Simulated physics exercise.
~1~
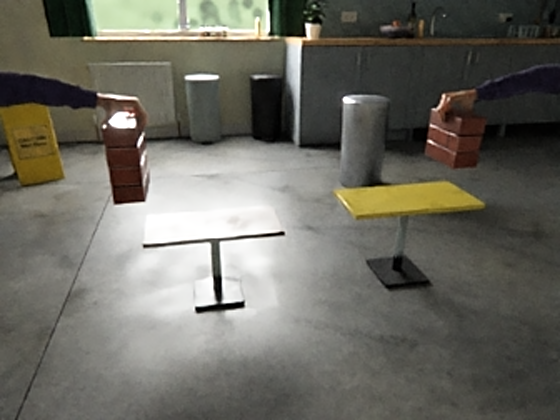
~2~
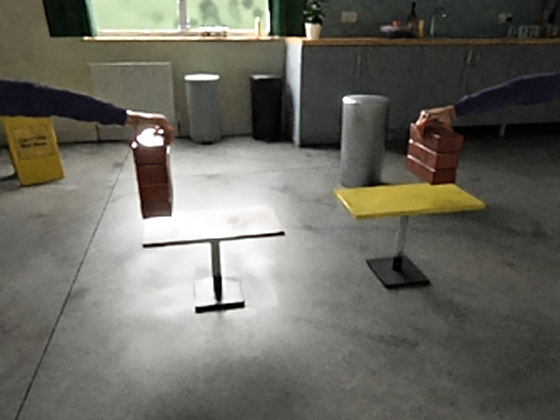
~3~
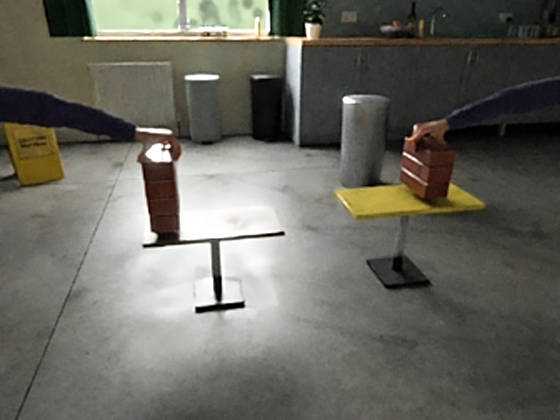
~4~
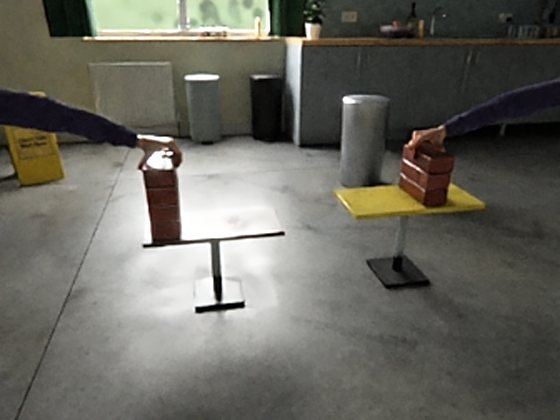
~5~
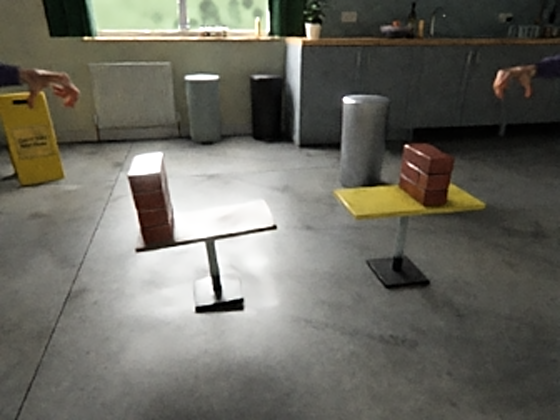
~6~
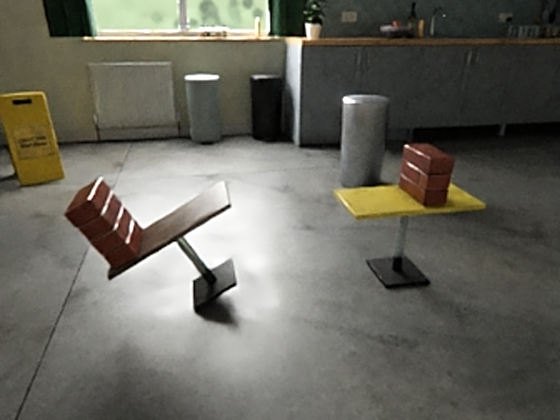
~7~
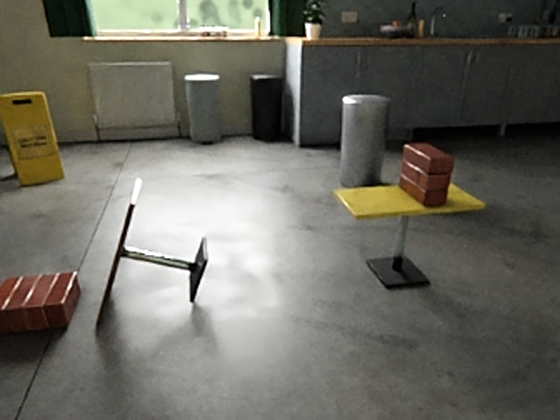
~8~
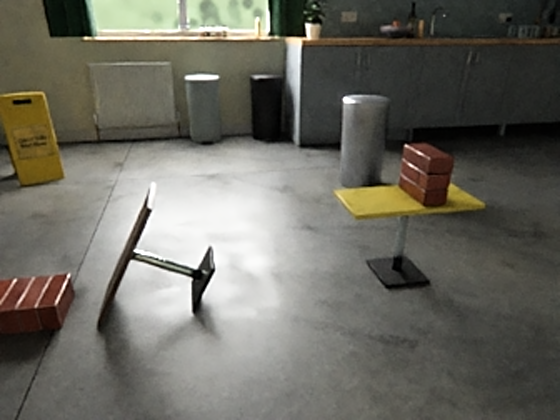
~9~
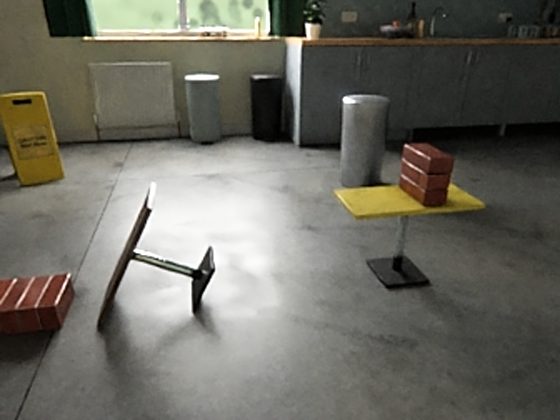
Two hands in dark purple sleeves reach in from either side of a dim room with a grey floor, seen by a still camera facing a window and kitchen counter. Each lowers a stack of reddish bricks, the left onto the end of a small brown pedestal table, the right onto a yellow one. The hands let go and draw back. The brown table tilts left under its load and topples, spilling its bricks to the floor. It rocks back slightly and rests on its side, while the yellow table stands steady with its bricks on top.
